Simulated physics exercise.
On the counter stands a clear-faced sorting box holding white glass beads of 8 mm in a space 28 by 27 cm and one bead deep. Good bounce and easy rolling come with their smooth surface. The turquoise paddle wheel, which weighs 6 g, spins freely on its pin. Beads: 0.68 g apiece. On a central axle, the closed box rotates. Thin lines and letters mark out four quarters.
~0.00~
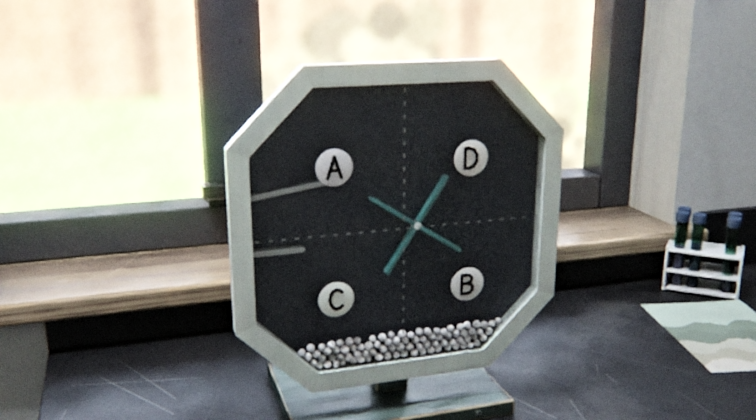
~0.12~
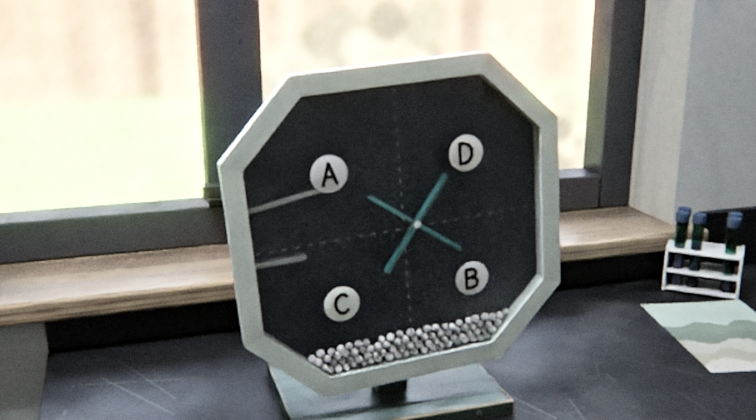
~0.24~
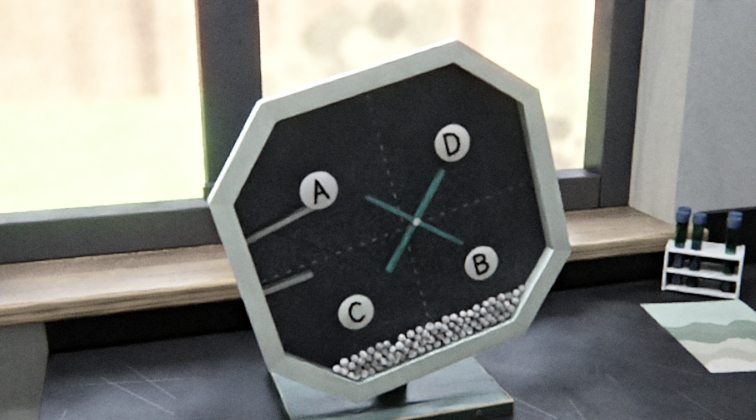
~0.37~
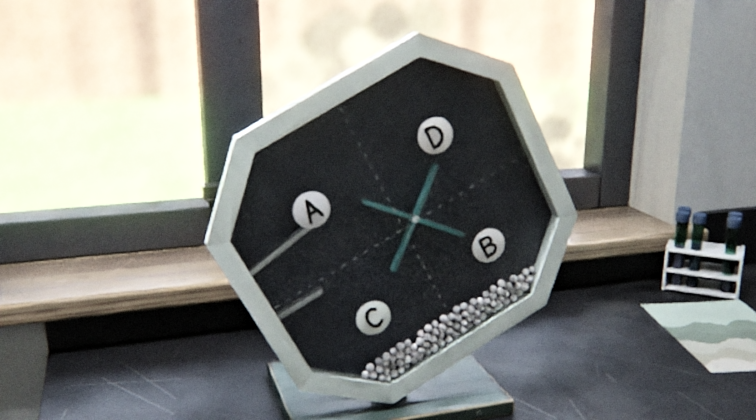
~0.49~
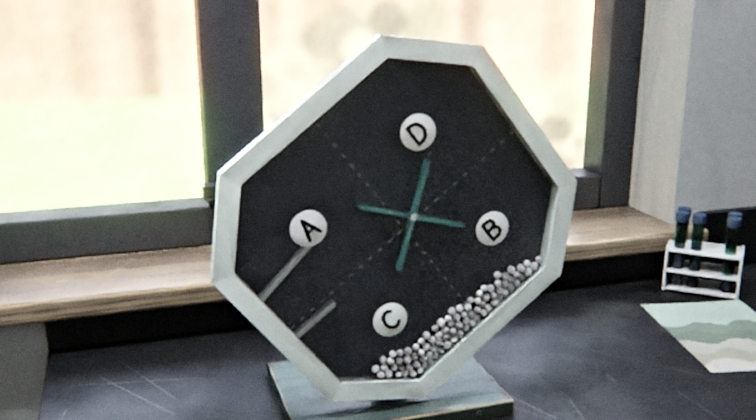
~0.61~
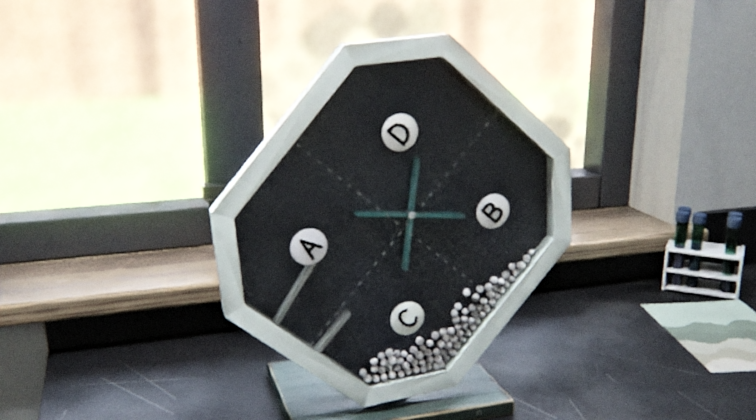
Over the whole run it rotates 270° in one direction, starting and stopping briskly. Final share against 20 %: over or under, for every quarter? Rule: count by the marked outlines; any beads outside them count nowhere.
A: Under; B: Over; C: Under; D: Over.
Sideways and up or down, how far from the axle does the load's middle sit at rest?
Some 3 cm right and 12 cm below.
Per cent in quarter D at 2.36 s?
Around 50 per cent.
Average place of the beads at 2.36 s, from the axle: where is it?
Some 2 cm right and 7 cm below.
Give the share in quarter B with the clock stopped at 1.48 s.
Around 0 percent of the load.
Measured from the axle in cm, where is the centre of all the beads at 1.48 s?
Position estimate: Right 12 cm, below 5 cm.
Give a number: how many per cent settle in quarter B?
I'd estimate close to 30 per cent.
After 1.48 s, it stands 128° anticlockwise; the beads' middle is 12 cm right of and 5 cm below the centre; C 100 %.
After 2.36 s, it has come round 208° anticlockwise; the beads' middle is 2 cm right of and 7 cm below the centre; A 35 %, C 15 %, D 50 %.
After 3.11 s, it has come round 270° anticlockwise; the beads' middle is 8 cm right of and 11 cm below the centre; D 100 %.
At rest by 4.3 s, it has come round 270° anticlockwise; A 0 %, B 30 %, C 0 %, D 70 %.
